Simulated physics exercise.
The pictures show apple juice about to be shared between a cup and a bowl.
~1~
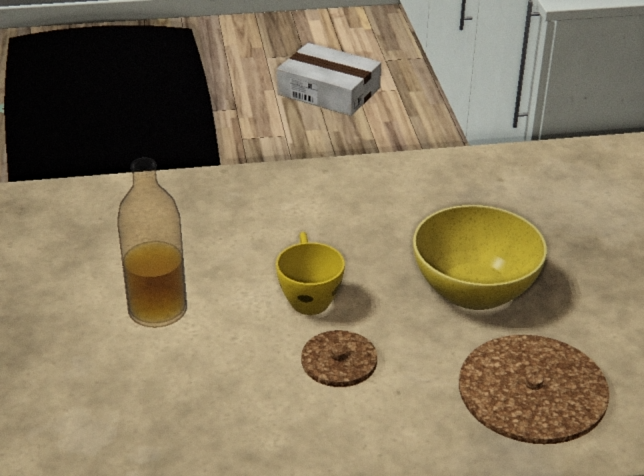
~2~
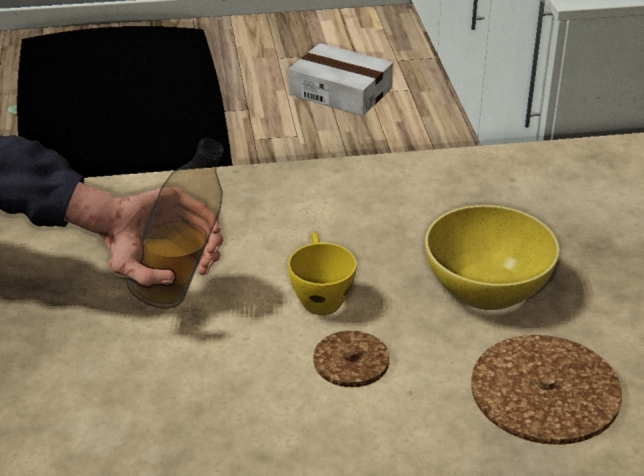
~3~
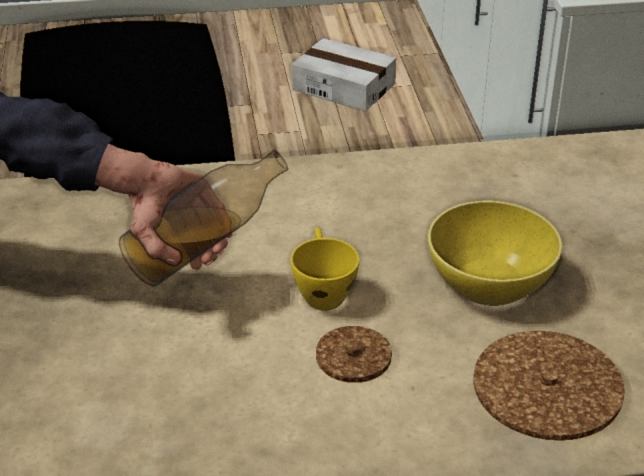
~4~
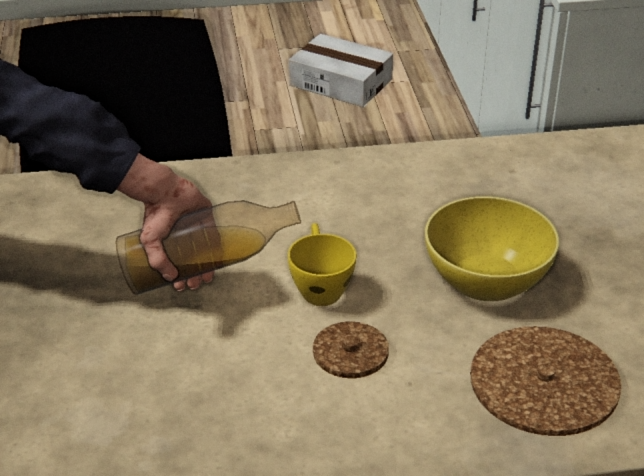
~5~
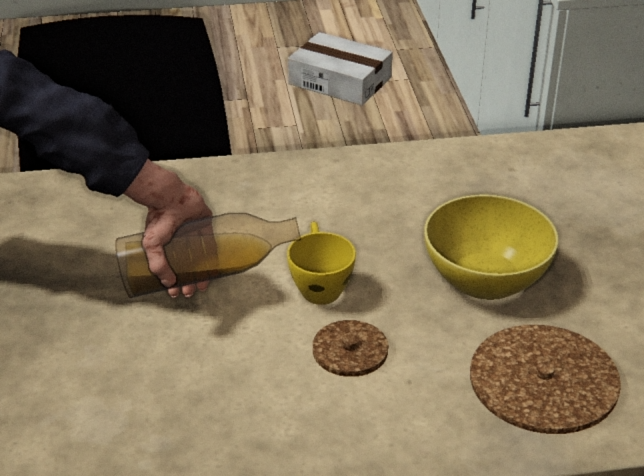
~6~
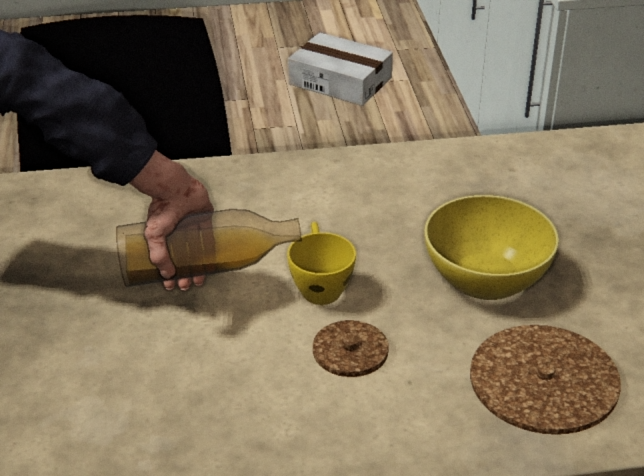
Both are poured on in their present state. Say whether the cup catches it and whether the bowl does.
The cup collects it, the bowl collects it.
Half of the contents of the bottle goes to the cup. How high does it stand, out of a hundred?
About 75 per cent of its height.
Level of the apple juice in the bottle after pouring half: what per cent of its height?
About 15 per cent.
A moment on, the apple juice goes into the cup.
Further on, the apple juice goes into the bowl.
When it is over, the cup has its share inside; the bowl has its share inside.
